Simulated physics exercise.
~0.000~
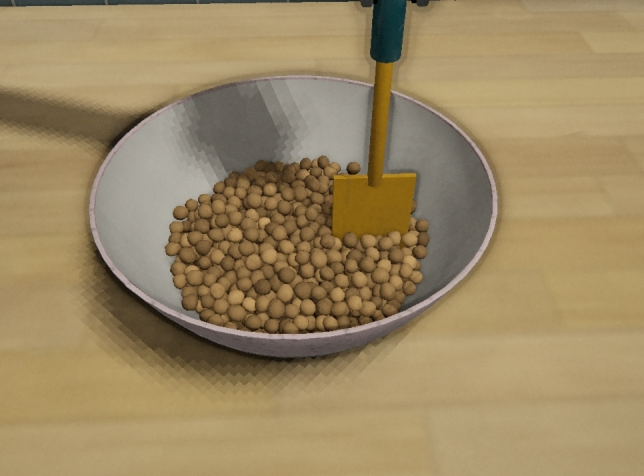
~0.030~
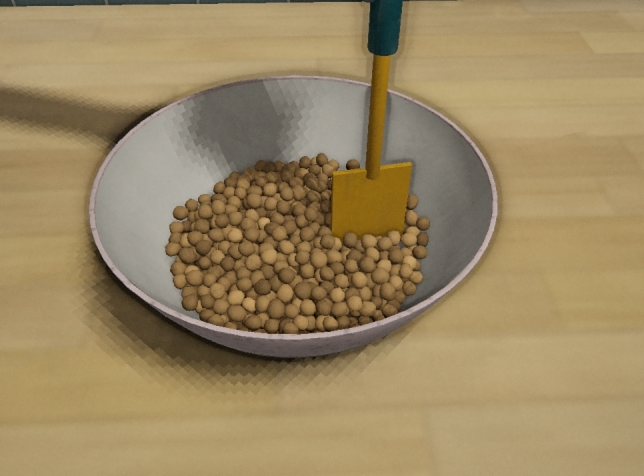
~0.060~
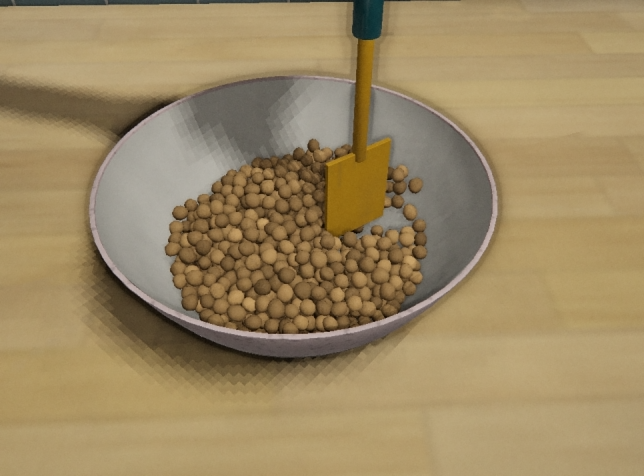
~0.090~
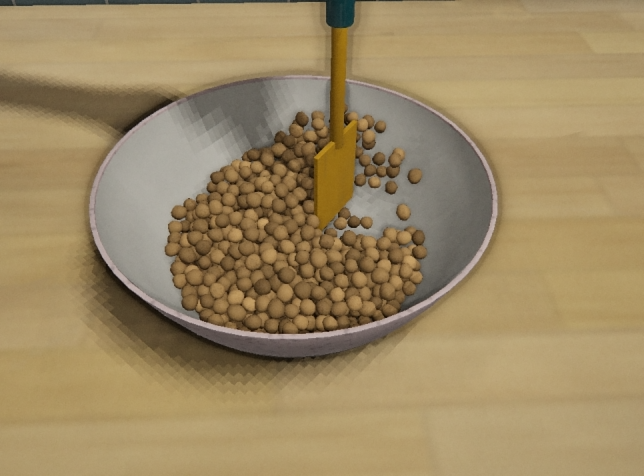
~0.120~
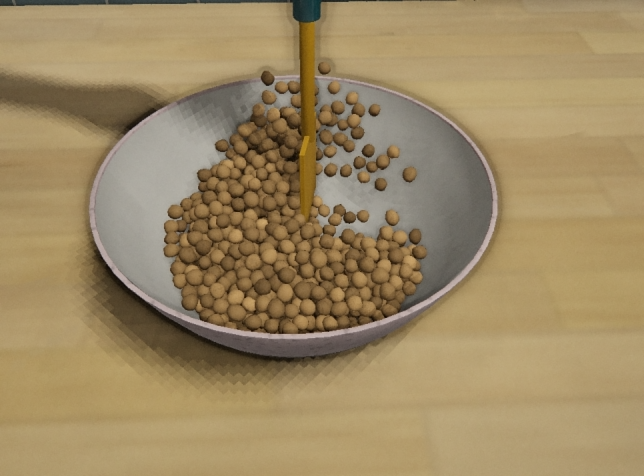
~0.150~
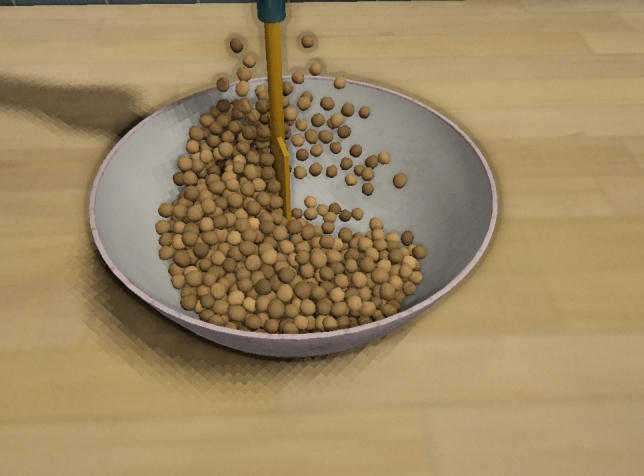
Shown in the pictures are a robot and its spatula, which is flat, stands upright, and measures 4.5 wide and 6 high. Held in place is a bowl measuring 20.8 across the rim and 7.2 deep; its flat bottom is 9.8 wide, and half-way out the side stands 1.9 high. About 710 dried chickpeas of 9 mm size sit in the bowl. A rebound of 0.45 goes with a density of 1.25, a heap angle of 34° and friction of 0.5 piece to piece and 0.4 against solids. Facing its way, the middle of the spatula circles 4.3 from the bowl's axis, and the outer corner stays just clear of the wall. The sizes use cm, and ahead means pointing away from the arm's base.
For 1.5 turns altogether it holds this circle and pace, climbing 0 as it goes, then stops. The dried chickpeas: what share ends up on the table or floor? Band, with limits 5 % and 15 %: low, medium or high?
Medium.
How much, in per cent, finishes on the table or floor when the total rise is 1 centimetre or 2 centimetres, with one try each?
About 5 and 5 per cent.
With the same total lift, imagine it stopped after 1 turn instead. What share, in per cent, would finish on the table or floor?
Close to 5 in a hundred.
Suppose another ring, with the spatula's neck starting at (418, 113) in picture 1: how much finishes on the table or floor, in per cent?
Roughly 0 per cent.
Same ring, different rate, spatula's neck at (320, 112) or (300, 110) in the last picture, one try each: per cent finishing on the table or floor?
Around 0 and 0 percent, in that order.
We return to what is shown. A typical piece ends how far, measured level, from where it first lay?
Reading: Around 9 cm.
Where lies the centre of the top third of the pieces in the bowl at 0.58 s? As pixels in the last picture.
Around (315, 151).
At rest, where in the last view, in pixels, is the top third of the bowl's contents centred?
About (220, 261).
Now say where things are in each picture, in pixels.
Spatula neck at (377, 153), 0° round; upper third of the load around (294, 236), from x 175 to 425, top at y 165; 709 in the bowl, in the first picture.
Spatula neck at (374, 146), 9° round; upper third of the load around (296, 230), from x 175 to 425, top at y 160, in the second picture.
Spatula neck at (361, 129), 32° round; upper third of the load around (303, 213), from x 175 to 420, top at y 145, in the third picture.
Spatula neck at (337, 116), 55° round; upper third of the load around (299, 191), from x 170 to 420, top at y 110, in the fourth picture.
Spatula neck at (308, 110), 79° round; upper third of the load around (279, 179), from x 170 to 420, top at y 70, in the fifth picture.
Spatula neck at (277, 111), 103° round; upper third of the load around (248, 168), from x 160 to 420, top at y 45; 706 in the bowl, 3 in flight or on the tool, in the sixth picture.
After 0.36 s, 271° round, highest piece 10 above the table; 680 in the bowl, 18 on the table or floor, 11 in flight or on the tool.
After 0.58 s, 80° round, highest piece 8 above the table; 660 in the bowl, 44 on the table or floor, 5 in flight or on the tool.
After 0.88 s, 180° round, highest piece 6 above the table; 650 in the bowl, 58 on the table or floor, 1 in flight or on the tool.
After 1.58 s, 180° round, highest piece 6 above the table; 650 in the bowl, 59 on the table or floor.
At rest, 650 in the bowl, 59 on the table or floor. That is 8 % on the table or floor.
